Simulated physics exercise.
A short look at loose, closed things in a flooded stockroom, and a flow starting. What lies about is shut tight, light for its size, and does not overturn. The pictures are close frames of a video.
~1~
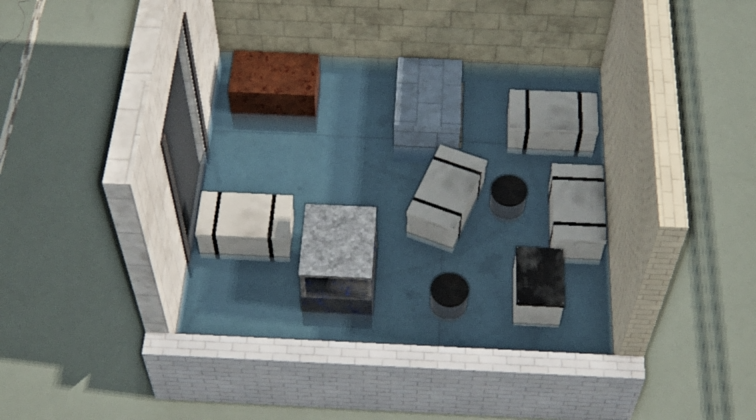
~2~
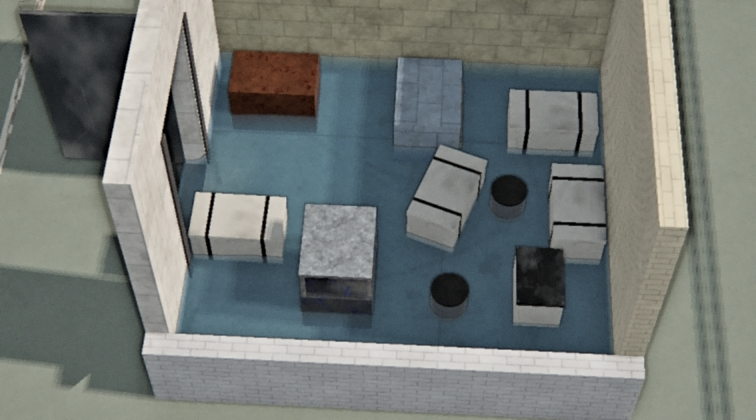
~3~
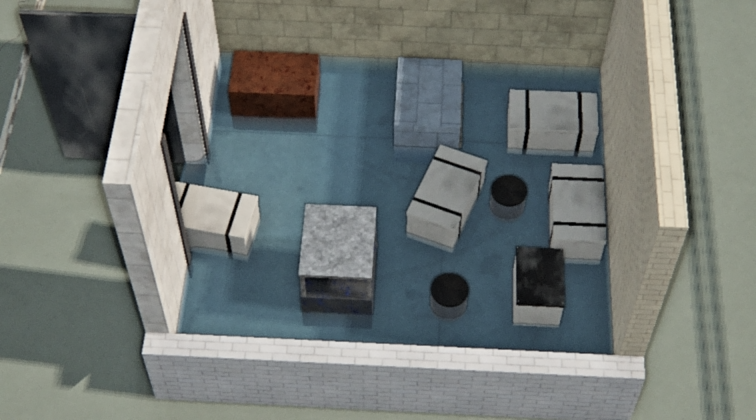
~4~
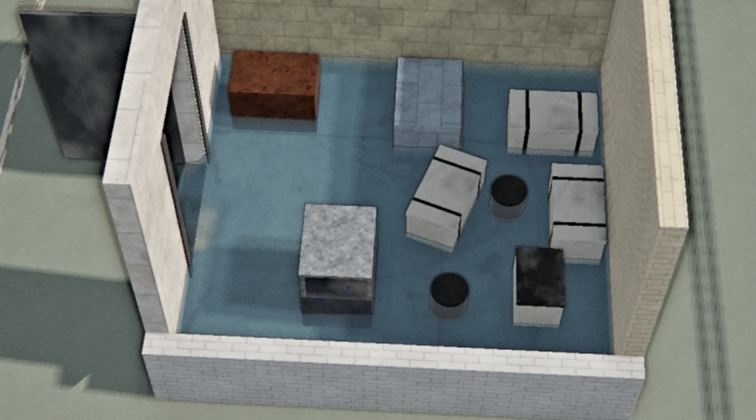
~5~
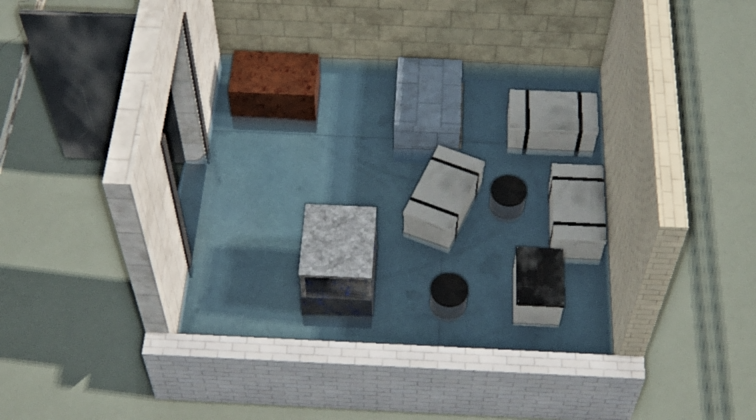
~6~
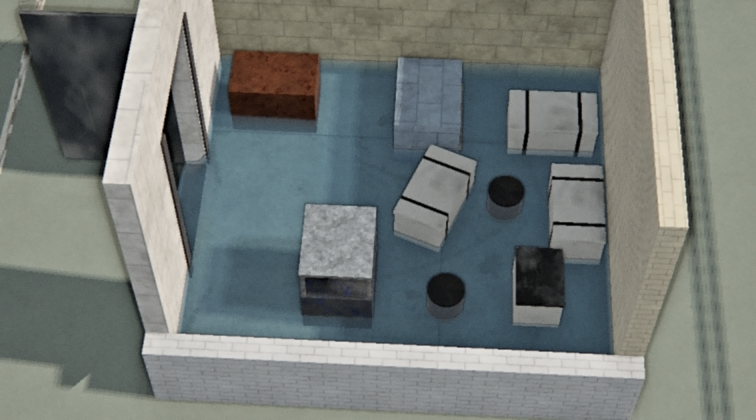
A small flooded stockroom with pale brick walls is seen from high above by a still camera. White trunks with black bands sit in blue water among two dark round pails, a rust-red box, a pale blue block, a grey-topped block and a black-topped one. The left door swings outward, the nearest trunk slides left out through the doorway, then the middle trunk and pails drift slightly left.
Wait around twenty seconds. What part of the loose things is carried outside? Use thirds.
That comes to between one and two thirds.
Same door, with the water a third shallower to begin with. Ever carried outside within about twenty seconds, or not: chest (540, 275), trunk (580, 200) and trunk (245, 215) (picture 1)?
In that order: Still in, stays, yes.
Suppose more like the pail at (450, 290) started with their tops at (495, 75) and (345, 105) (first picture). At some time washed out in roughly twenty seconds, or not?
One after the other: Inside, through.
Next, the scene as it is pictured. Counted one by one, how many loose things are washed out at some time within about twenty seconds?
I count 4.
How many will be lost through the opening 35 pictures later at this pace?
That makes 4.
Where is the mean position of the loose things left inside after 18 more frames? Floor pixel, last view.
At about (435, 254).
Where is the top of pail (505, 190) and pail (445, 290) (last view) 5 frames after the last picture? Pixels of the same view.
Roughly at (454, 196) and (401, 299).
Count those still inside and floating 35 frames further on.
That makes 3.
A moment on, 1 of 7 are out; 6 afloat.
Next, 2 of 7 are out; 5 afloat.
Later, 4 of 7 are out; 3 afloat.
In the end, 4 of 7 are out; 1 afloat.
